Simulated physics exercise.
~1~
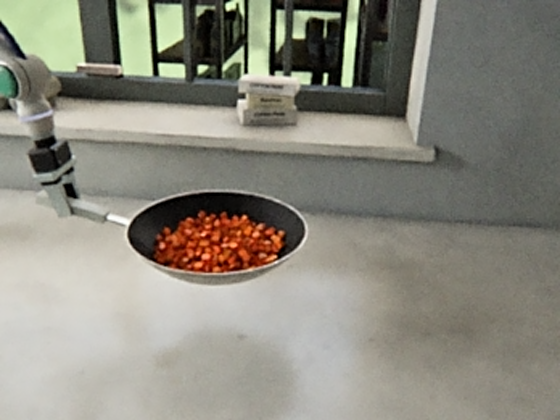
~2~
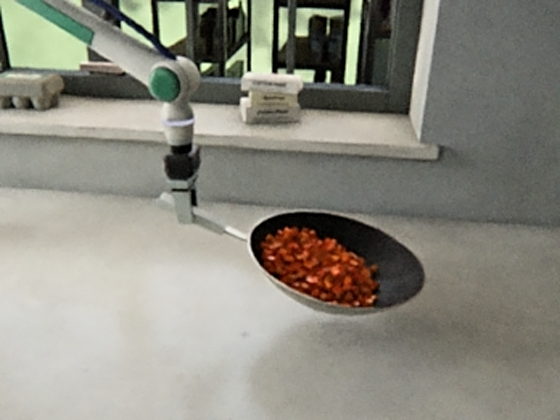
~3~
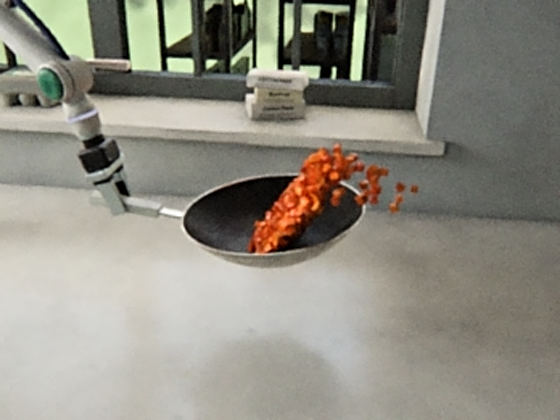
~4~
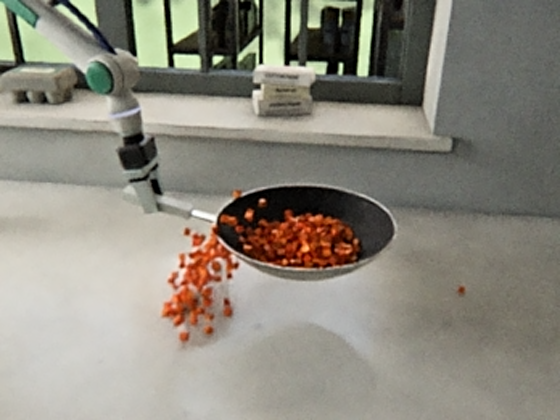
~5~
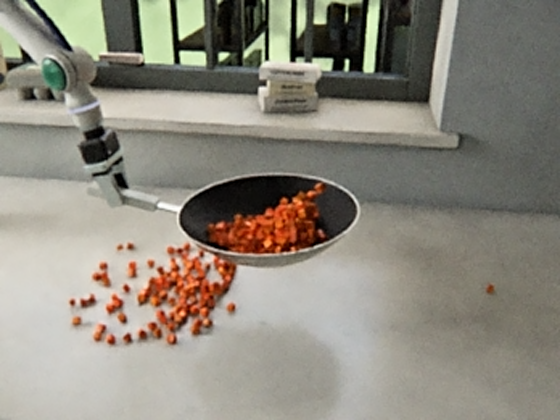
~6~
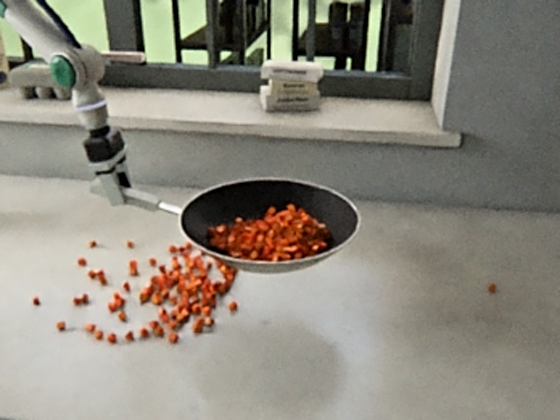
Robot arm jerking a wok of orange-red dice right and left, tossing the heap and spilling some across the grey surface.
